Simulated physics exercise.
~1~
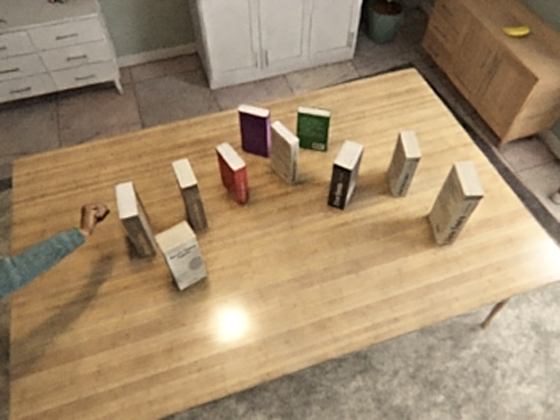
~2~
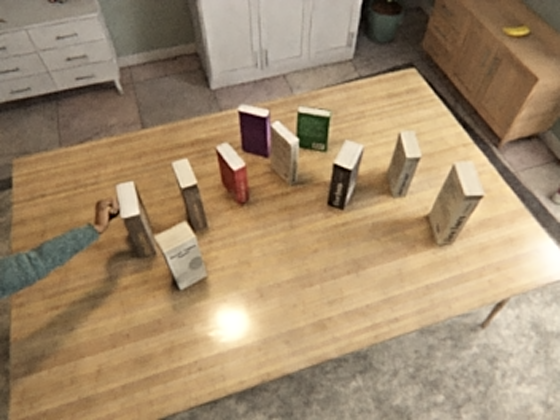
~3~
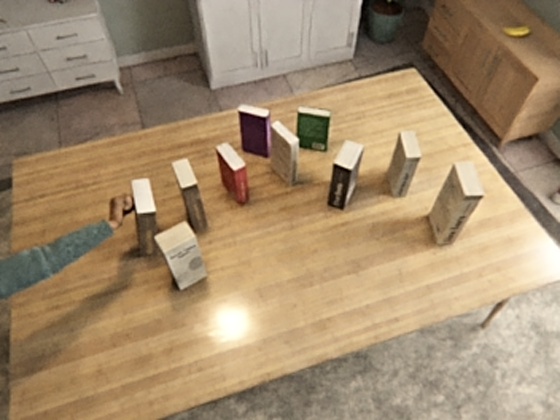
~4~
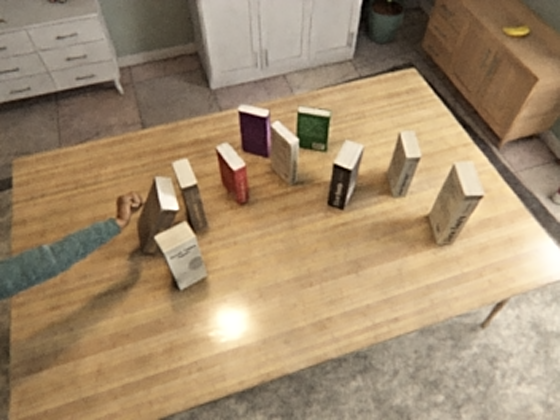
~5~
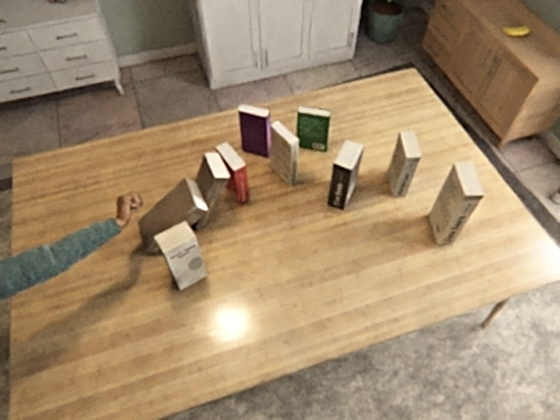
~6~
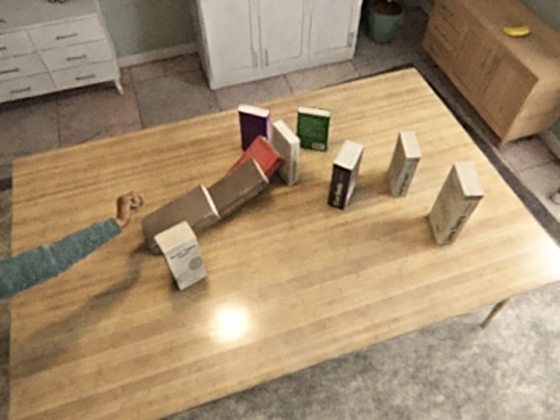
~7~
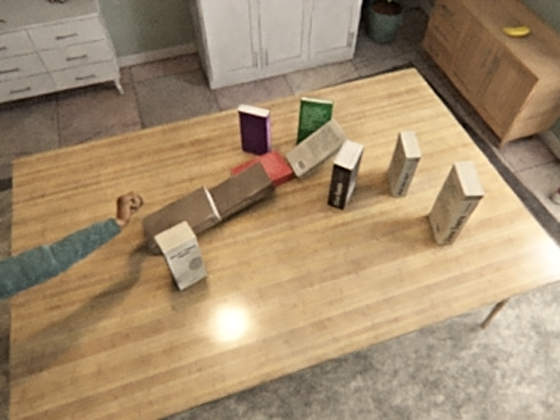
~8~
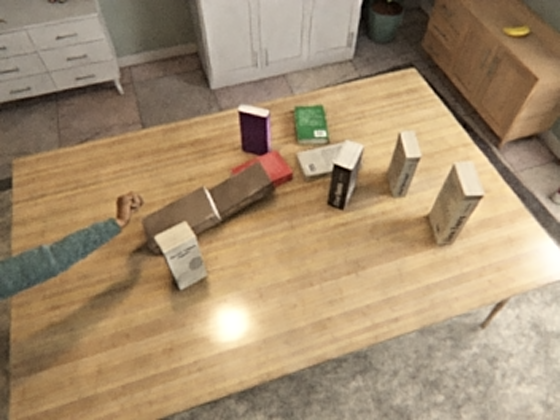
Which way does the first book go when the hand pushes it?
It moves to the right, tipping over into the next book and ending up on its side.
